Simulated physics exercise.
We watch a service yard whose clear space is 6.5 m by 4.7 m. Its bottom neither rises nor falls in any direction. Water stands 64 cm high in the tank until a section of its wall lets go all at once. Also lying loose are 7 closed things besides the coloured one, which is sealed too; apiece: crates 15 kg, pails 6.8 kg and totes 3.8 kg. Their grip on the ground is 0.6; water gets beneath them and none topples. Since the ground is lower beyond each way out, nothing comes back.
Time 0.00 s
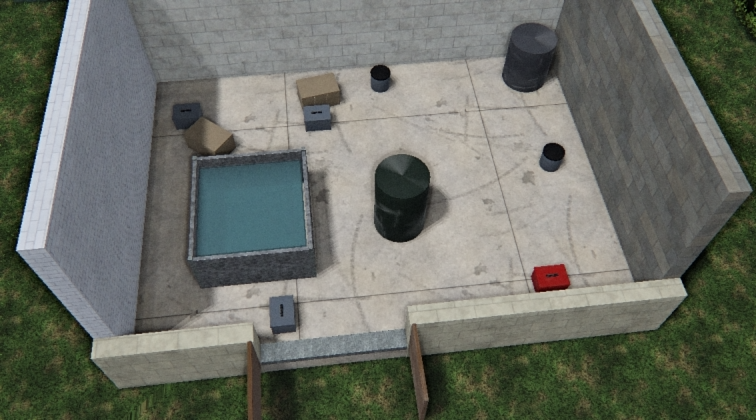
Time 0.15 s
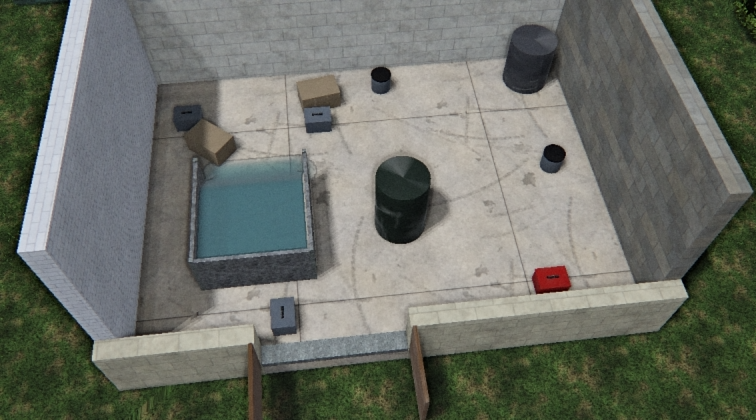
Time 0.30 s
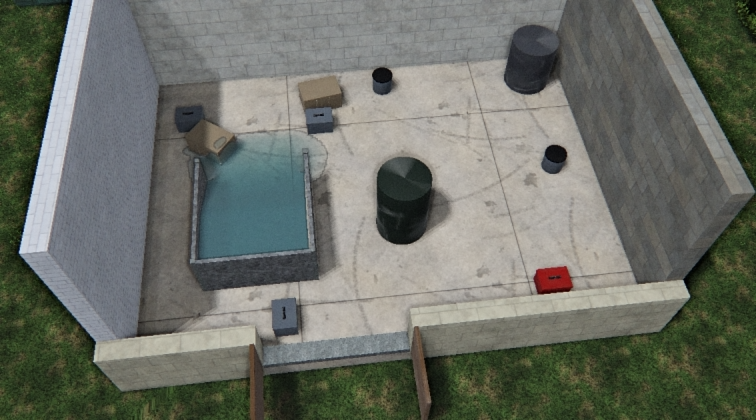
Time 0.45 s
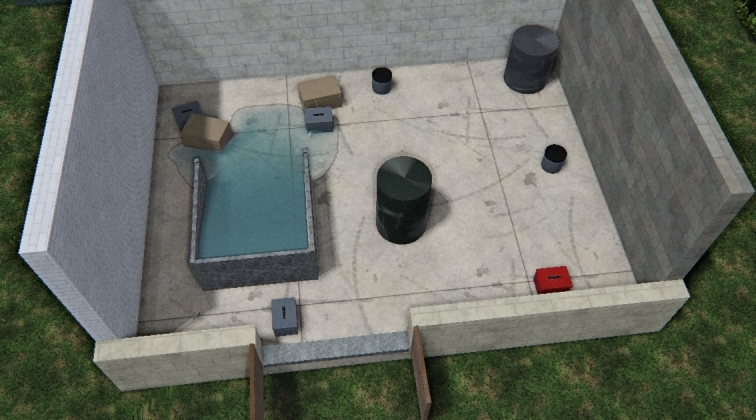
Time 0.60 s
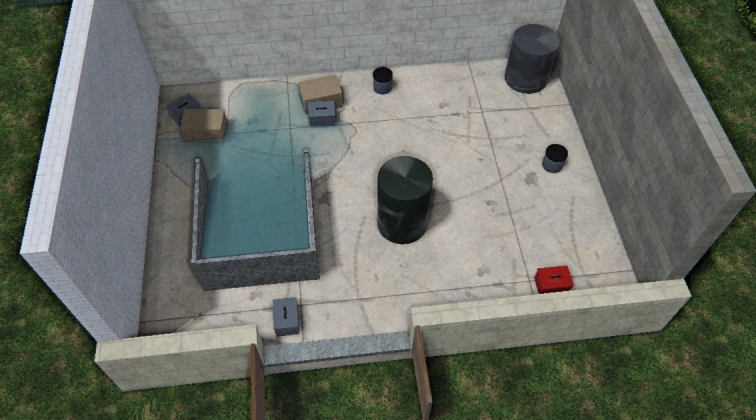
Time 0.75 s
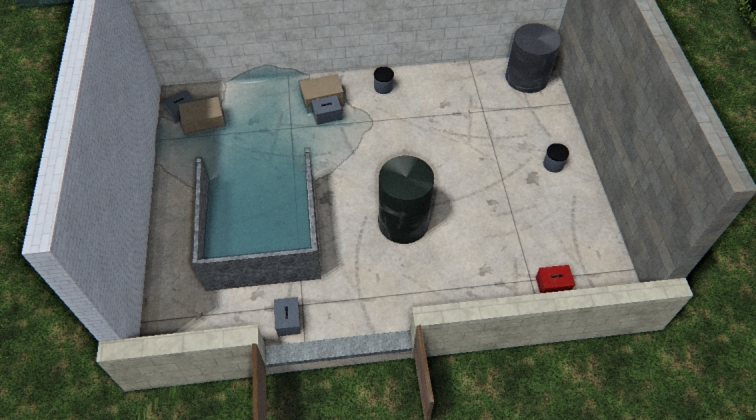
In a walled yard, the far side of a raised stone pool opened and water spread across the floor toward the back wall, nudging a few nearby boxes while the red one stayed put.
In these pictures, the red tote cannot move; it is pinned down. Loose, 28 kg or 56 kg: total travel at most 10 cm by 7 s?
The lighter one stays in range.
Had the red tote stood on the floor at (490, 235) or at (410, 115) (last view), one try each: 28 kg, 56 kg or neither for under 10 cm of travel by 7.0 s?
Light one suffices, then light one suffices.
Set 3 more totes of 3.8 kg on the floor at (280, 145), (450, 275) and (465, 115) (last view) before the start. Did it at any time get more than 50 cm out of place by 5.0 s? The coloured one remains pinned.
In that order: More, under, over.
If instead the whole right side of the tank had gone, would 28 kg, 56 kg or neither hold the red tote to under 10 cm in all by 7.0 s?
Well, in that case only the heavy one does.
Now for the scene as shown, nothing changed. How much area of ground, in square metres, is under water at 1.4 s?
Wet area: Approx. 9.5 m2.
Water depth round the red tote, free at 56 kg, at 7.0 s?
Something like 7 centimetres.
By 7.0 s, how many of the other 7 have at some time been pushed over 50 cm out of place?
By my count, 7.
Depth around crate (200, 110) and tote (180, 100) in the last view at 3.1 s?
About 10 and 14 cm.
After 1.4 s the red tote would be 0 cm from its start with 28 kg and 0 cm from its start with 56 kg; 0 cm of water round it then.
After 3.1 s the red tote would be 0 cm from its start with 28 kg and 0 cm from its start with 56 kg; 0 cm of water round it then.
After 4.9 s the red tote would be 0 cm from its start with 28 kg and 0 cm from its start with 56 kg; 0 cm of water round it then.
After 7.0 s the red tote would be 0 cm from its start with 28 kg and 0 cm from its start with 56 kg; 7 cm of water round it then.
